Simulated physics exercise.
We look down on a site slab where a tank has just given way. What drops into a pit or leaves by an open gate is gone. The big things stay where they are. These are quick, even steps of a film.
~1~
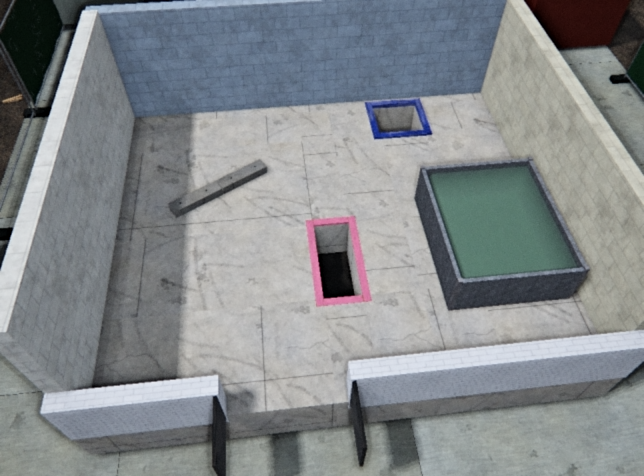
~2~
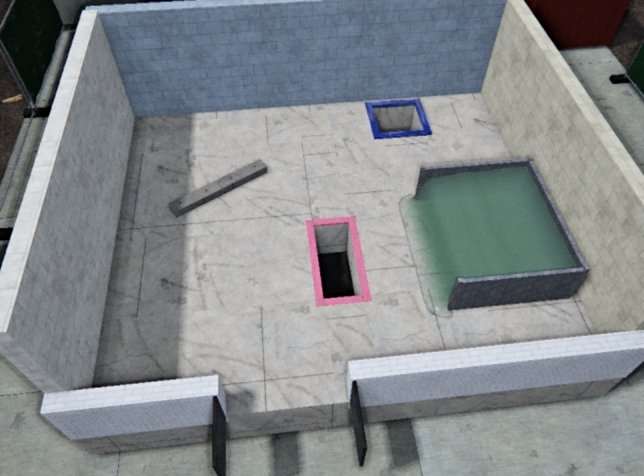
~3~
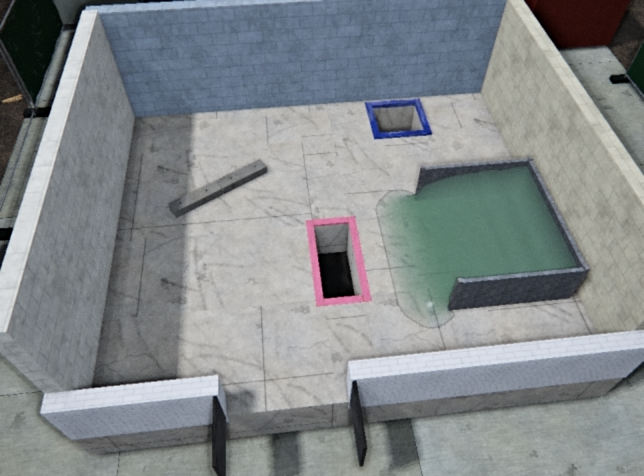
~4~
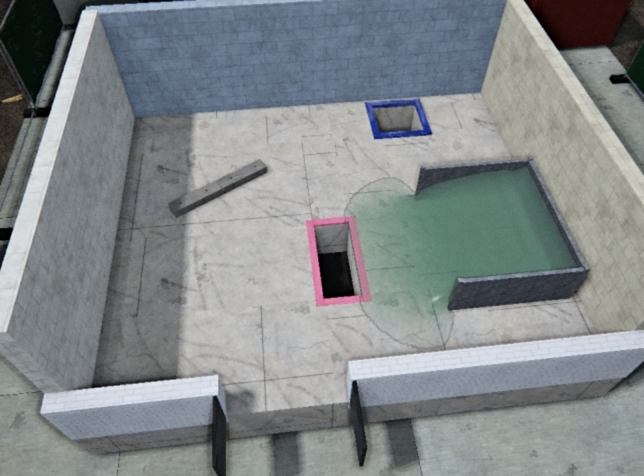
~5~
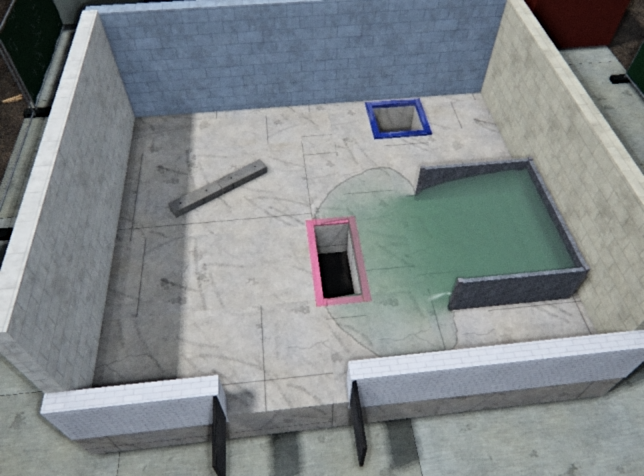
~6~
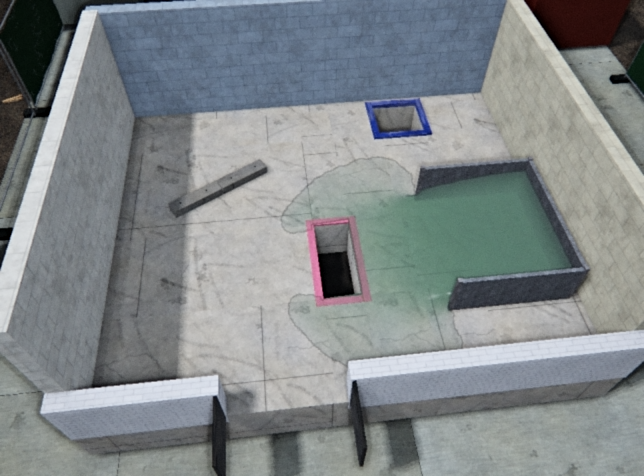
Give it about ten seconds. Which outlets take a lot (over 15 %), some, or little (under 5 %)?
In the end: The gate takes from 5 to 15 %; the pink pit takes over 15 %; the blue pit takes under 5 %.
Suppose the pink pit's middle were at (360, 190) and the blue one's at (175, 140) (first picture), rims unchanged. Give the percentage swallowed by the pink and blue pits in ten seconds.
Roughly, in per cent: Pink 30, blue 4.
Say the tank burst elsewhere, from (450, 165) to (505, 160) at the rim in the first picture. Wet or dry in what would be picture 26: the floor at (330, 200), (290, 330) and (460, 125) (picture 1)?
In that order: No water, dry, covered.
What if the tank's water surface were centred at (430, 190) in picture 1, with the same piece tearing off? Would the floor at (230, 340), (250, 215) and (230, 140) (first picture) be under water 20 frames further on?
In turn: Free of water, awash, wet.
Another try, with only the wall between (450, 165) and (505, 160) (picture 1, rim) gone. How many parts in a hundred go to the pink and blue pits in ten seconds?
Roughly, in per cent: Pink 0, blue 45.
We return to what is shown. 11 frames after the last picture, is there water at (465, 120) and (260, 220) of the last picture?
In turn: Free of water, wet.
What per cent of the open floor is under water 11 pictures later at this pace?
I make it 45 per cent.
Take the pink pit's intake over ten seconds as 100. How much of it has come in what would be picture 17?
I make it 60 per cent.
A moment on, water covers 35 % of the floor; the gate 0 %, the pink pit 19 %, the blue pit 0 %.
Next, water covers 45 % of the floor; the gate 2 %, the pink pit 33 %, the blue pit 0 %.
Then, water covers 50 % of the floor; the gate 5 %, the pink pit 42 %, the blue pit 0 %.
Later, water covers 65 % of the floor; the gate 7 %, the pink pit 49 %, the blue pit 0 %.
In the end, water covers 80 % of the floor; the gate 10 %, the pink pit 56 %, the blue pit 0 %.
